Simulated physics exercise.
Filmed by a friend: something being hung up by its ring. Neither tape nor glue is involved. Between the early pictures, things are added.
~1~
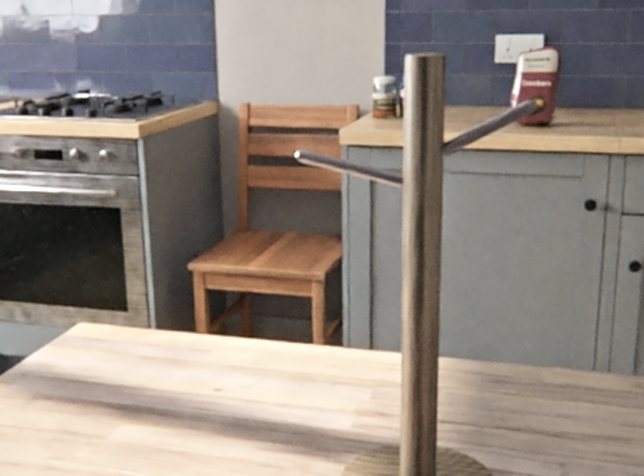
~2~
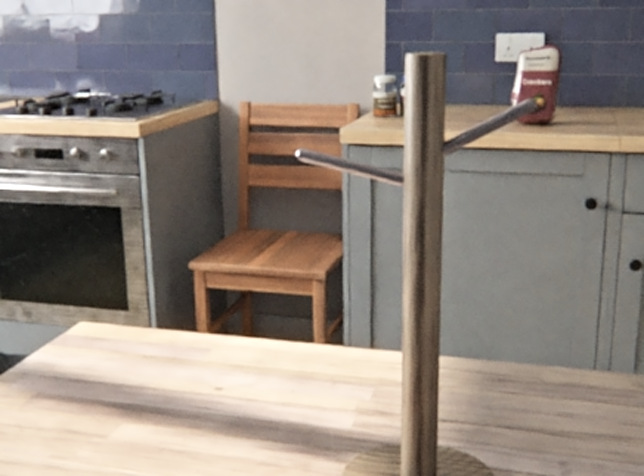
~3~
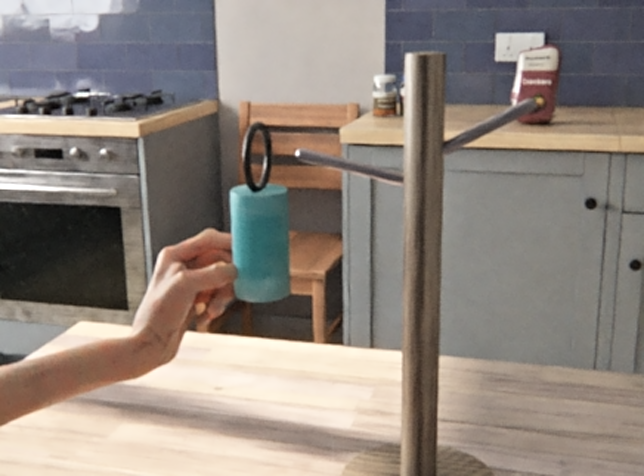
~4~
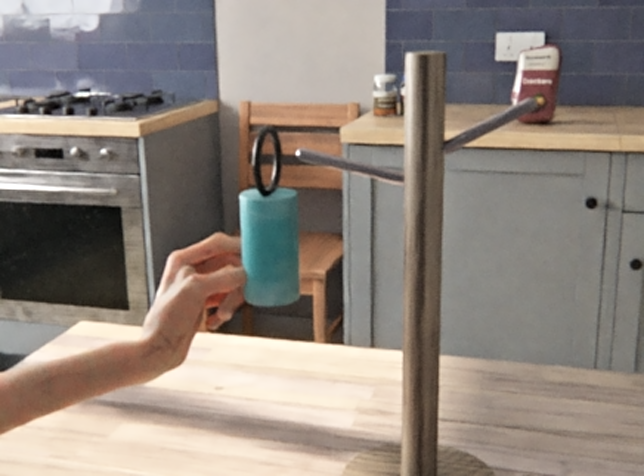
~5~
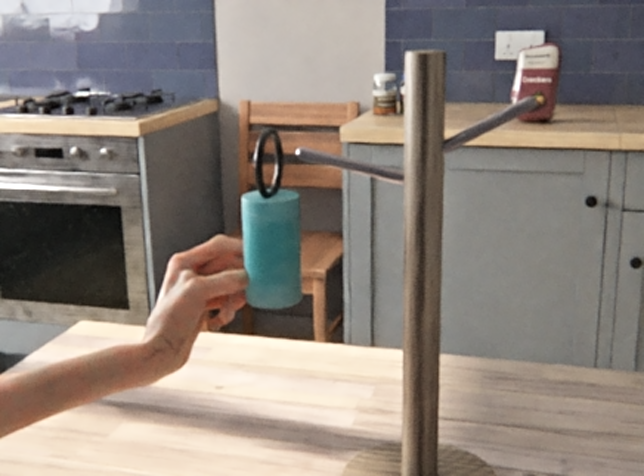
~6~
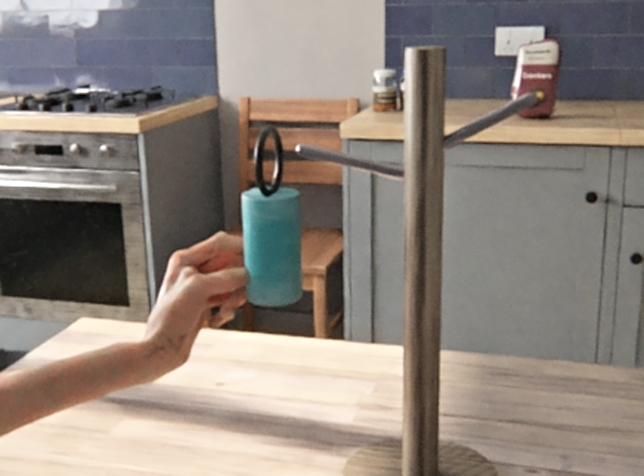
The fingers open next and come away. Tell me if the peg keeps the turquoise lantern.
I think it will fail to stay up here.
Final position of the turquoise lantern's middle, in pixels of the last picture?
(278, 396), roughly.
Then, 0.14 s past the last view, turquoise lantern travelled about its own width near (273, 261).
Then, 0.22 s past the last view, turquoise lantern in the air near (277, 364).
Finally, the turquoise lantern falls off, near (278, 396).
